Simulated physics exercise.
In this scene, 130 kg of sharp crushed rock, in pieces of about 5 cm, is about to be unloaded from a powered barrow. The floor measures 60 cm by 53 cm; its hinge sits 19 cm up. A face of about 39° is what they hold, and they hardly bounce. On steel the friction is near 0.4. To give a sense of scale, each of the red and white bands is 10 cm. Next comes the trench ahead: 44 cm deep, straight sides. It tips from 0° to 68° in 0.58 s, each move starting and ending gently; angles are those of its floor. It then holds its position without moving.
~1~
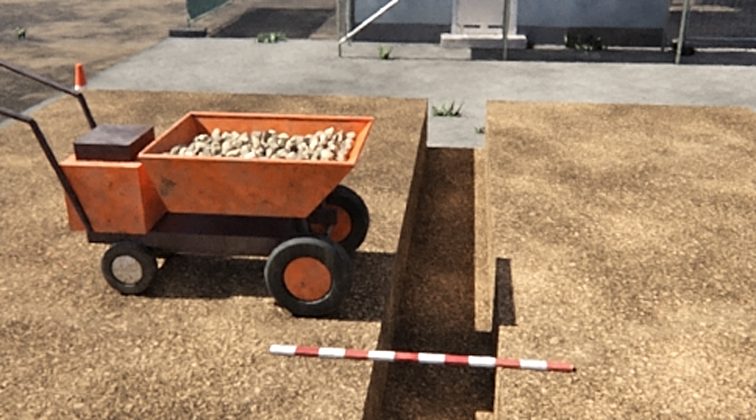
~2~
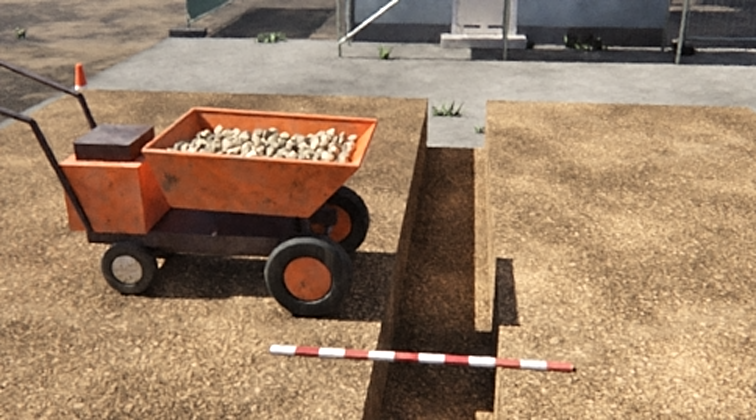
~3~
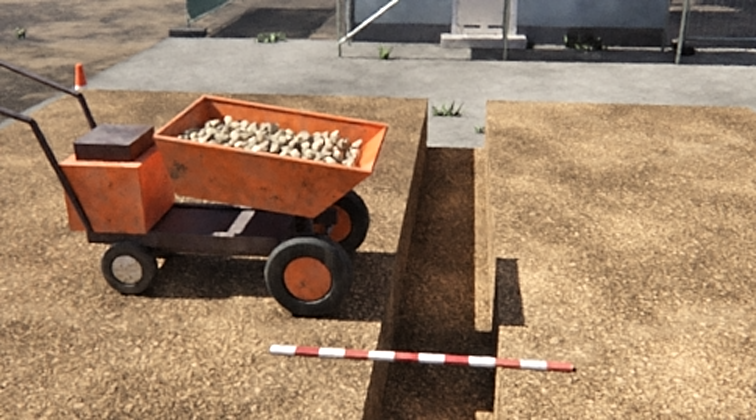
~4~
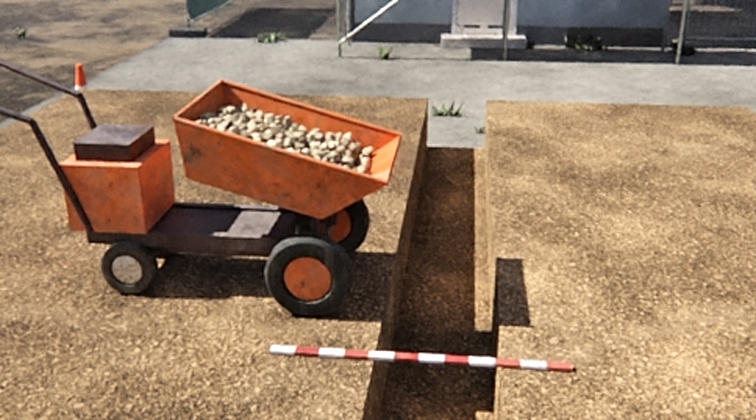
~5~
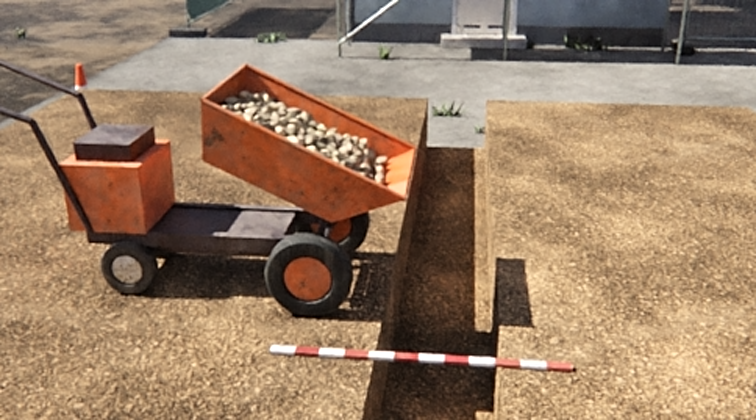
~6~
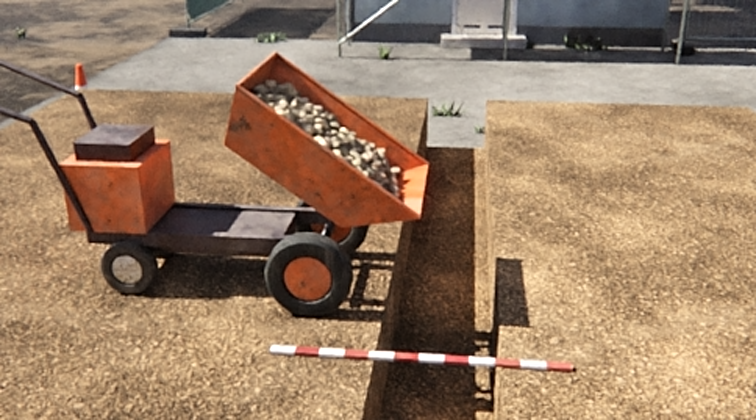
On a patch of brown gravelly ground beside a narrow trench, an orange powered barrow stood still while its tray of pale stones tilted steadily toward the right, its back end rising high.
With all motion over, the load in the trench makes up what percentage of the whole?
It makes up about 60 percent of the whole load.
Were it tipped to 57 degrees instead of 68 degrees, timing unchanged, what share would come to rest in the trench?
Some 30 in a hundred, I'd say.
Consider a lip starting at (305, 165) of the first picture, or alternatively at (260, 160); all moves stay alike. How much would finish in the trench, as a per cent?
Roughly 90 in a hundred from the first, 80 in a hundred from the second.
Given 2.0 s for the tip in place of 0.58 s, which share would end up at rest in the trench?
About 85 percent, I'd say.
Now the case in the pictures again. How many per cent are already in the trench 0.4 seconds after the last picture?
Close to 15 per cent has got there by then.
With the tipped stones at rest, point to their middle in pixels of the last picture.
About (481, 350).
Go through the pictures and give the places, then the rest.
Lip at (355, 164), floor tilted 0°, highest stones at (272, 140), in the first picture.
The tray is at 2°, its lip at (359, 166); the top of the load is at (247, 138), in the second picture.
Lip at (371, 172), floor tilted 8°, highest stones at (230, 128), in the third picture.
Lip at (387, 183), floor tilted 16°, highest stones at (227, 116), in the fourth picture.
Lip at (405, 199), floor tilted 25°, highest stones at (246, 101), in the fifth picture.
The tray is at 36°, its lip at (420, 218); the top of the load is at (271, 89), in the sixth picture.
Then, 0.1 s after the last picture the floor is at 57°, 100 % in the tray; the foremost stones are at (419, 222).
Then, 0.4 s after the last picture the floor is at 68°, 82 % in the tray, 16 % in the trench, 1 % past the trench; the foremost stones are at (507, 283).
Then, 0.7 s after the last picture the floor is at 68°, 23 % in the tray, 41 % in the trench, 36 % past the trench; the foremost stones are at (671, 299).
Then, 2.7 s after the last picture the floor is at 68°, 5 % in the tray, 60 % in the trench, 35 % past the trench; the foremost stones are past the picture's edge.
